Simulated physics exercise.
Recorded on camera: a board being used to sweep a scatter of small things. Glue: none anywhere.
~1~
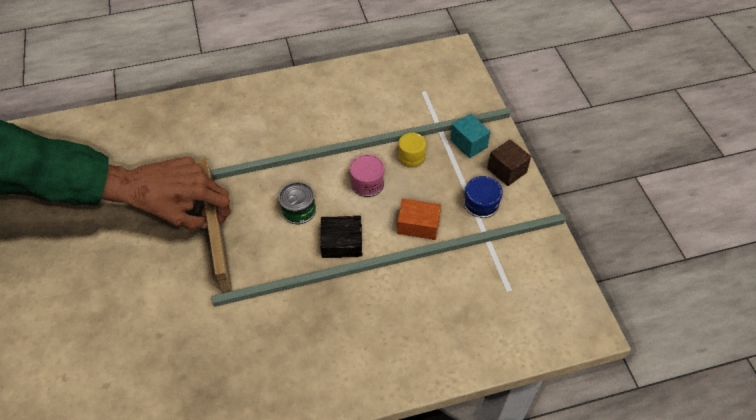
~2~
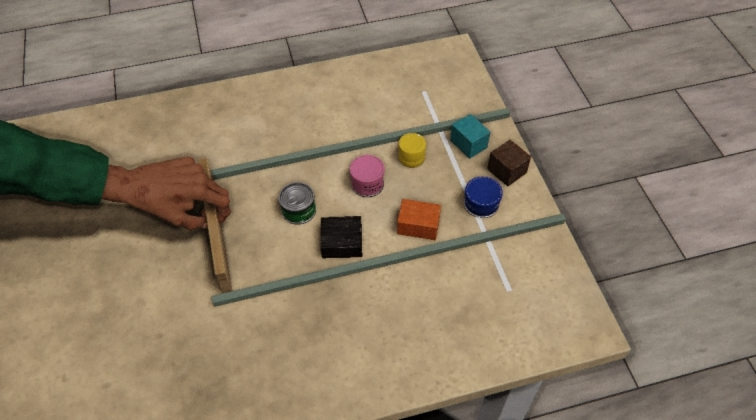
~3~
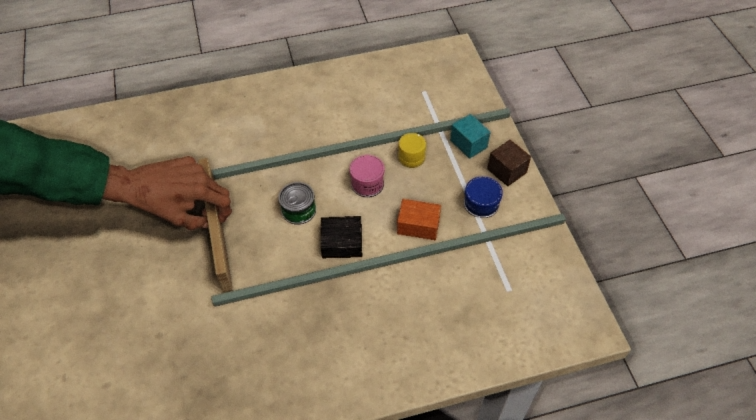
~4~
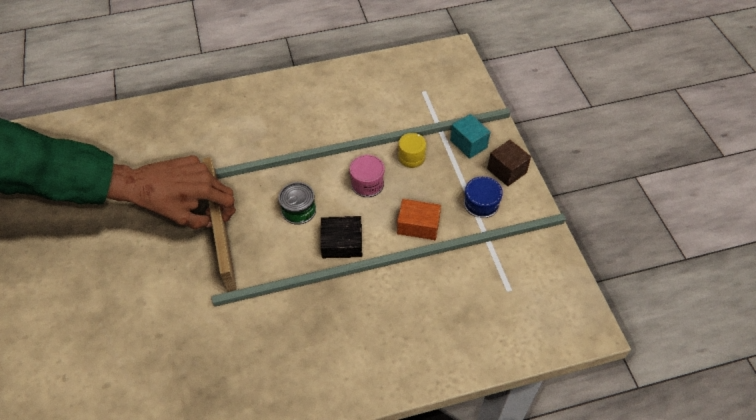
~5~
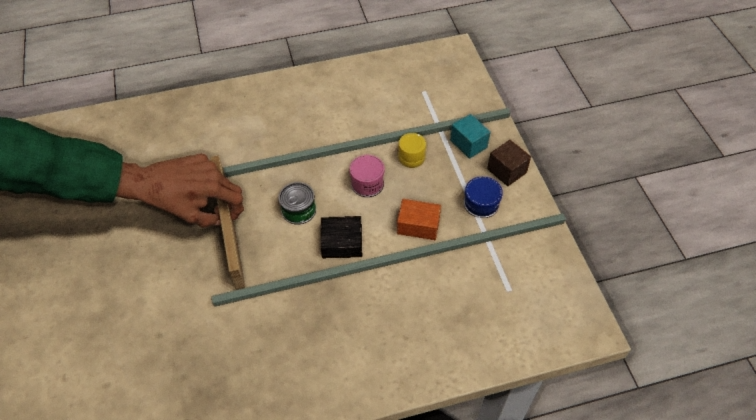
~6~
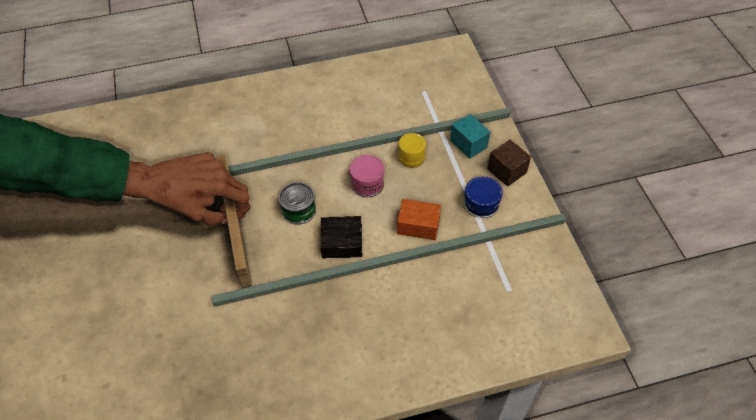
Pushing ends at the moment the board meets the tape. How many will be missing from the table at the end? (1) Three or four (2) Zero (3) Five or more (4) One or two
(4) One or two.
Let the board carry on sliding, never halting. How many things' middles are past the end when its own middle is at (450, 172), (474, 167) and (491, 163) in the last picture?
Going through the three positions, you'd get 1, 1 and 3.
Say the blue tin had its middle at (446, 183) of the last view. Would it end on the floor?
Result: It does not drop.
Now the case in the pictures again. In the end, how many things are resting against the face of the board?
That number would be 3.
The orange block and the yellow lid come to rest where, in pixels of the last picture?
First object about (530, 191); second object about (458, 132).
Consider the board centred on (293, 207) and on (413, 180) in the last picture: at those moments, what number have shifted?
That makes 1 at the first spot and 7 at the second.
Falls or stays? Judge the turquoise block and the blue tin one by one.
First, the turquoise block keeps its place; then the blue tin does not stay.
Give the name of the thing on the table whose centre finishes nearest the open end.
The brown block.
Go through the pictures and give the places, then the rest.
The first picture shows brown block (509, 163); turquoise block (470, 136); blue tin (483, 197); board (215, 224); tape (462, 181).
The second picture shows turquoise block (470, 136); board (215, 224).
The third picture shows blue tin (483, 197); green tin (298, 203).
The fourth picture shows brown block (509, 163); black block (342, 237).
The fifth picture shows turquoise block (470, 136); orange block (419, 219).
The sixth picture shows brown block (509, 163); turquoise block (470, 136); blue tin (483, 197); board (234, 220); tape (462, 181).
A little later, none off yet; brown block at rest near (509, 163); turquoise block at rest near (470, 136); blue tin at rest near (483, 197).
When it is over, the number that fall off is one or two; down, blue tin.
